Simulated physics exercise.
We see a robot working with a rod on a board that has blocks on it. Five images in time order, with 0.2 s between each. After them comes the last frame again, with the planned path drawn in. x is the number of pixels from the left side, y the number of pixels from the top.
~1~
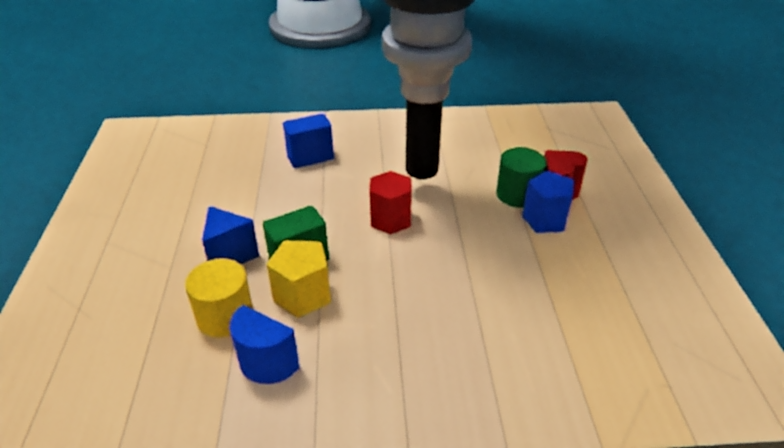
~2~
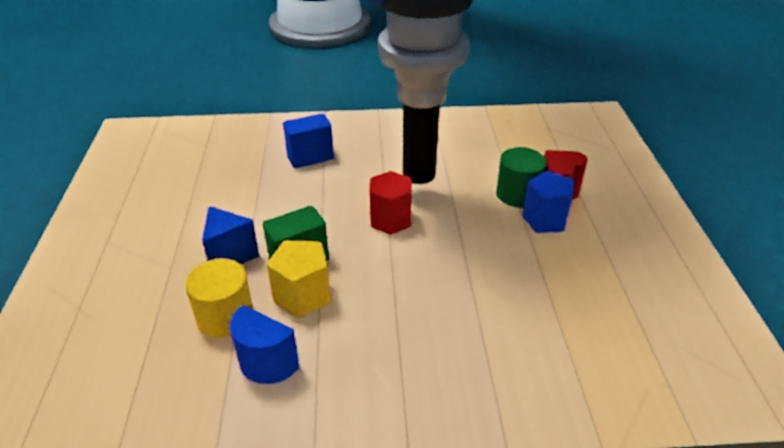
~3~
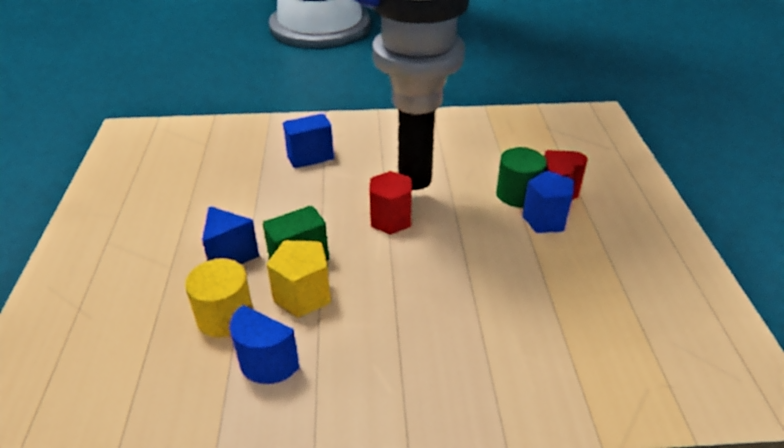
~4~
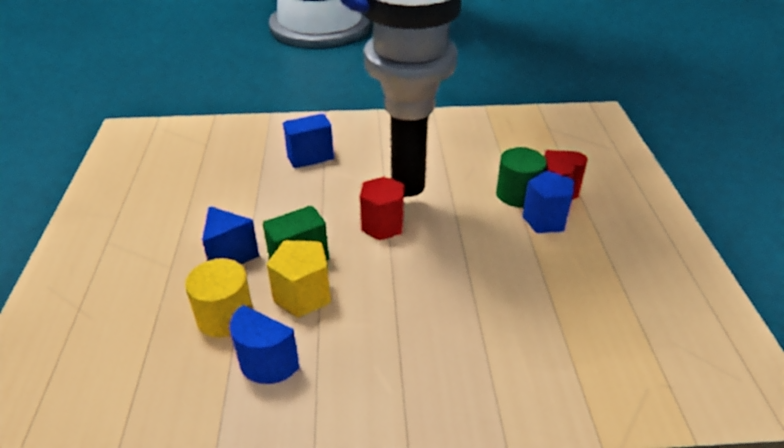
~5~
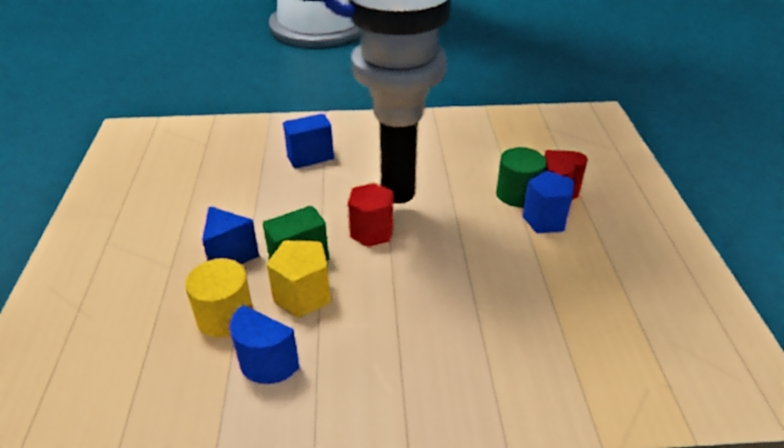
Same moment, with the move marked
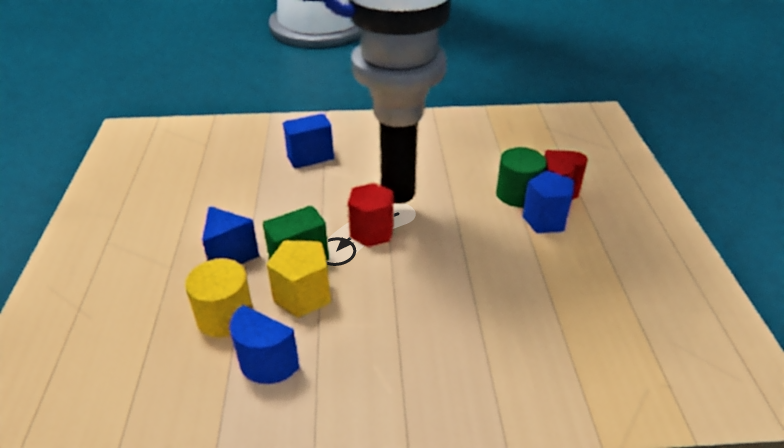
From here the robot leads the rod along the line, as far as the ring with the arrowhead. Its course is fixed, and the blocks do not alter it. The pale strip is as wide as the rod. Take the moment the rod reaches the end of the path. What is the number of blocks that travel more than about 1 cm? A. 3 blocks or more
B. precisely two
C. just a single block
Choice A: 3 blocks or more.
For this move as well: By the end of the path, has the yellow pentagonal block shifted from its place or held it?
Shifted.
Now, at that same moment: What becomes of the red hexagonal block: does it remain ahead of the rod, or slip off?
It will keep going ahead of the rod.
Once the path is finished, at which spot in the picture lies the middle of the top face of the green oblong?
It will likely be found at (264, 235).
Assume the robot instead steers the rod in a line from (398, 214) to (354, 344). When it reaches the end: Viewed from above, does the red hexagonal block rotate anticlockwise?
I expect not.
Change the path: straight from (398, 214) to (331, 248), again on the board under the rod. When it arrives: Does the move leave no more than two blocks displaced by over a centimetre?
No, it doesn't check out.
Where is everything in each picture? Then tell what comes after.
In the first picture, rod's lower end at (422, 172); blue triangle at (222, 221); green oblong at (294, 222); yellow pentagonal block at (298, 258); red hexagonal block at (391, 184).
In the second picture, rod at (419, 176); blocks still.
In the third picture, rod at (415, 182); blocks still.
In the fourth picture, rod at (408, 188); red hexagonal block at (382, 189).
In the fifth picture, rod at (398, 195); blue triangle at (222, 221); green oblong at (294, 222); yellow pentagonal block at (298, 258); red hexagonal block at (371, 196).
Drawn move, from (398, 214) through (364, 229) to (336, 251).
What follows on the original path. Halfway along, rod at (363, 210); green oblong at (286, 226), turned 15° clockwise; red hexagonal block at (337, 215), turned 15° anticlockwise.
At the end, rod at (335, 232); blue triangle at (216, 221); green oblong at (264, 235), turned 45° clockwise; yellow pentagonal block at (285, 275); red hexagonal block at (318, 242), turned 25° anticlockwise.
